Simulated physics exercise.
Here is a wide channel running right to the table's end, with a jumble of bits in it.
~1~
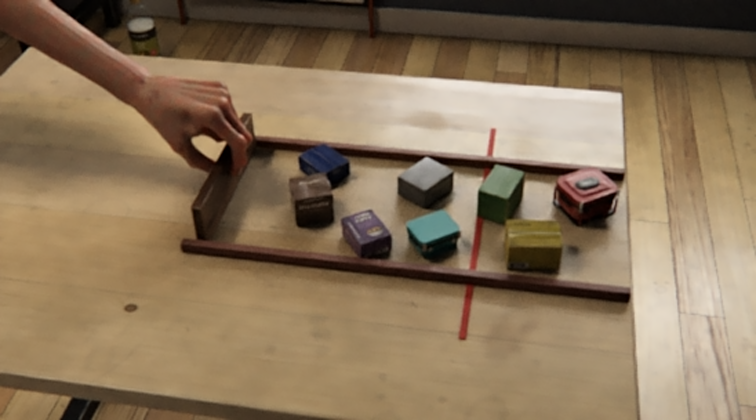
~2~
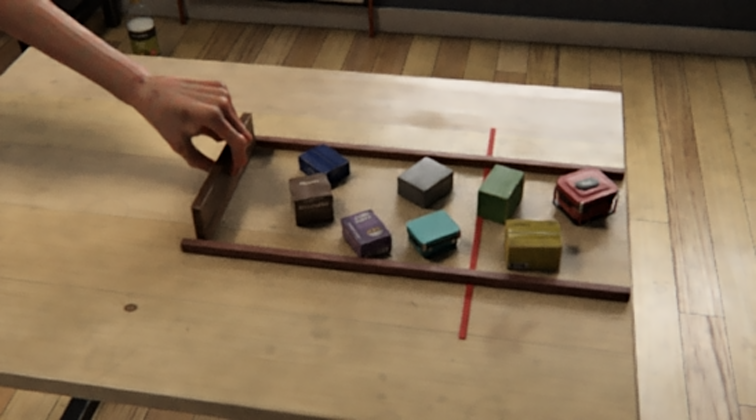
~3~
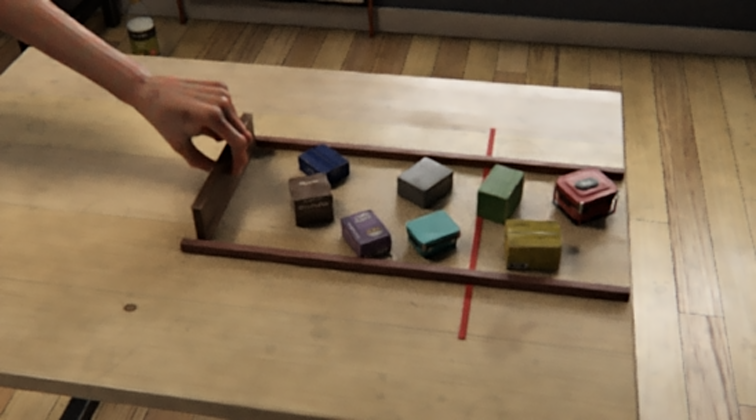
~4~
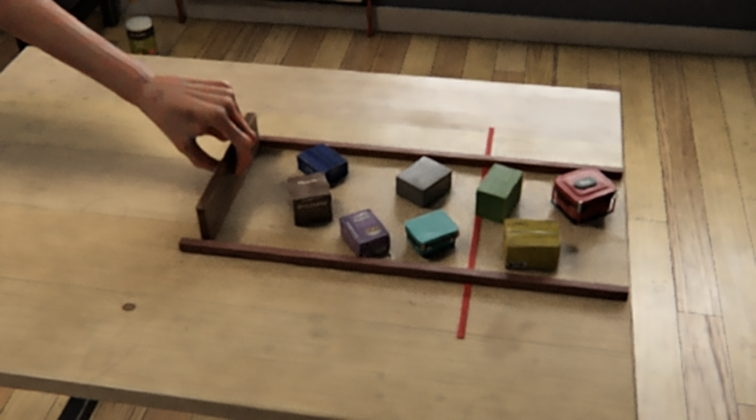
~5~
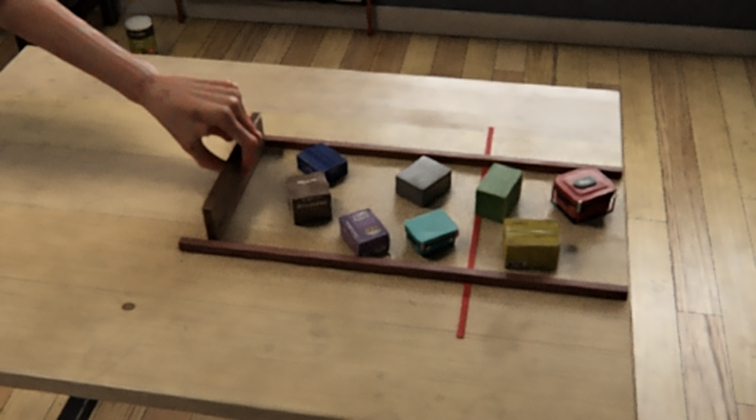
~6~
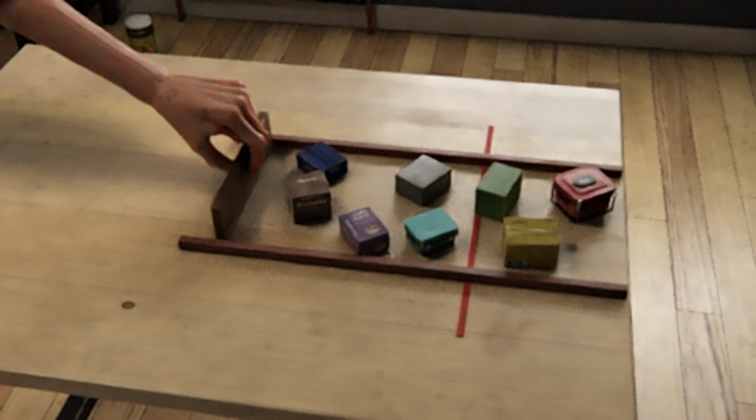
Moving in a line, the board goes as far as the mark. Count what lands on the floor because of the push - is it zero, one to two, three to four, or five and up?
The count is zero.
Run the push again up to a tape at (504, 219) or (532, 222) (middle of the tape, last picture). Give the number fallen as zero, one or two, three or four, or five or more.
The falls would be none at all; 1 or 2.
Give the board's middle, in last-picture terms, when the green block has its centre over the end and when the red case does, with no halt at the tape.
The middle is at (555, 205) when it's the green block, and at (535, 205) when it's the red case.
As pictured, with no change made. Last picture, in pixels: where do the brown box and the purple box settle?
The brown box comes to rest at (496, 220), and the purple box comes to rest at (489, 253).
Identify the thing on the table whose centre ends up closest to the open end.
That would be the red case.
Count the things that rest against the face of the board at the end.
It is in contact with 3.
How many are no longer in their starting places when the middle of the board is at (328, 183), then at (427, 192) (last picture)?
At that stage 3; at the next, 7.
Early on, none off yet; red case at rest near (583, 193); yellow box at rest near (531, 242); green block at rest near (498, 192).
A while later, none off yet; red case at rest near (583, 193); yellow box at rest near (531, 242); green block moving near (503, 194).
Finally, the number that fall off is zero.
